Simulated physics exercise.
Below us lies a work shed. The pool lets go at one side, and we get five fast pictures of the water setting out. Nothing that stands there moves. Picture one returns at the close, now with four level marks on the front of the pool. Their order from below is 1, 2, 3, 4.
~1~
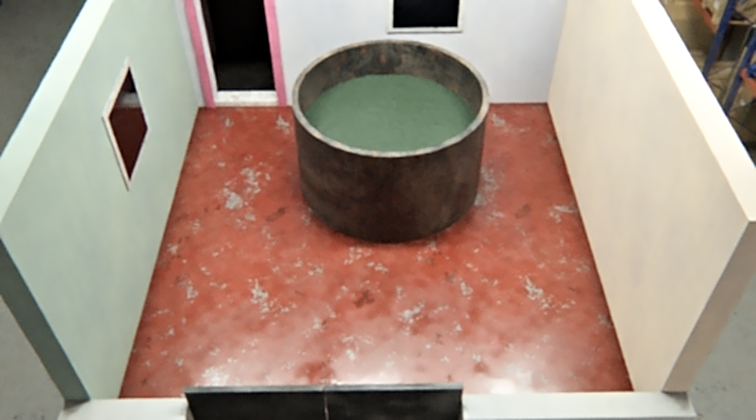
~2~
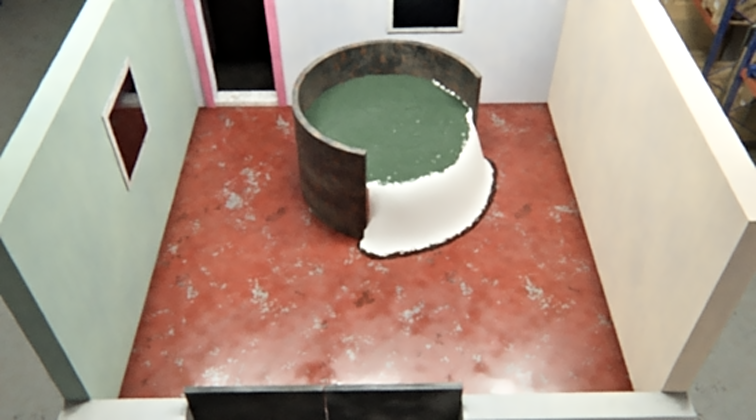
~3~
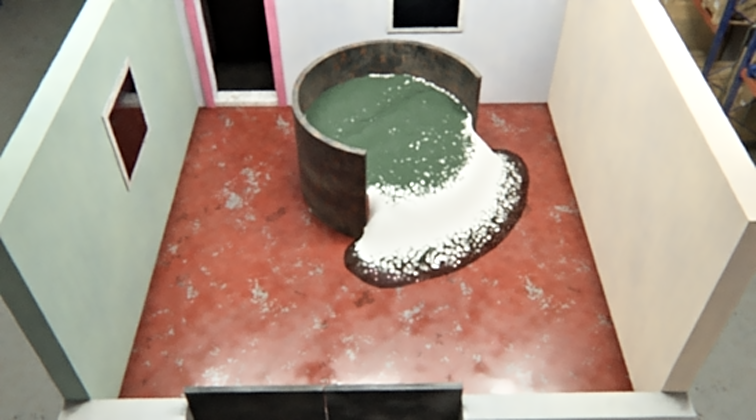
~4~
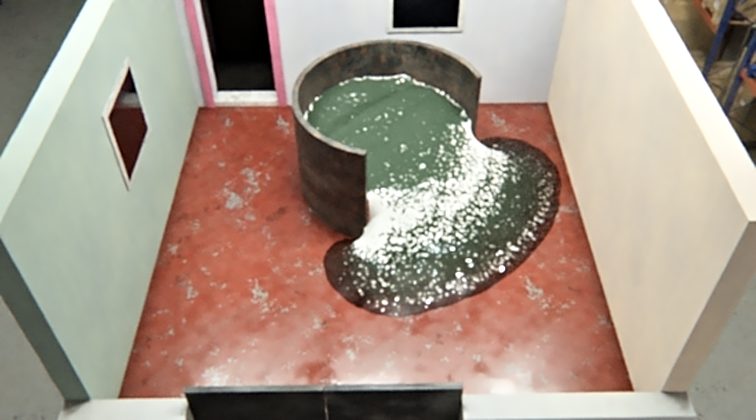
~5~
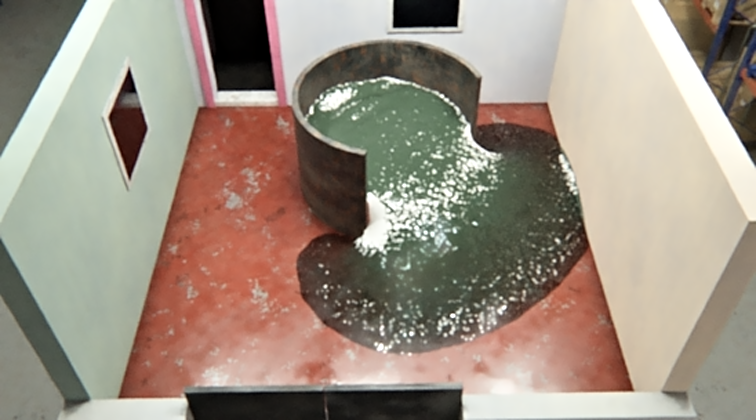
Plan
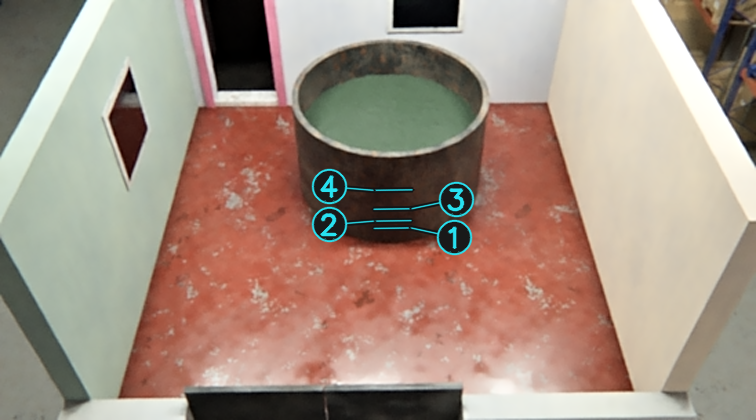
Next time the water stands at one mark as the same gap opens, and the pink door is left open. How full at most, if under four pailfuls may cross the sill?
Mark 2 just does it.
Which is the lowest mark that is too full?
Here it is mark 3.
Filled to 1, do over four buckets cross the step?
No, not at all.
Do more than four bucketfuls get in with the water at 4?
Yes, it does.
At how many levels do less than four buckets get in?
Two of the four.
In cyan, 1 at (392, 228); 2 at (392, 220); 3 at (392, 209); 4 at (392, 190); from the bottom up 1, 2, 3, 4.
If 1 is chosen, nothing gets over.
If 2 is chosen, a bucket or two gets in.
If 3 is chosen, about 11 bucketfuls get in.
If 4 is chosen, dozens of bucketfuls pour in.
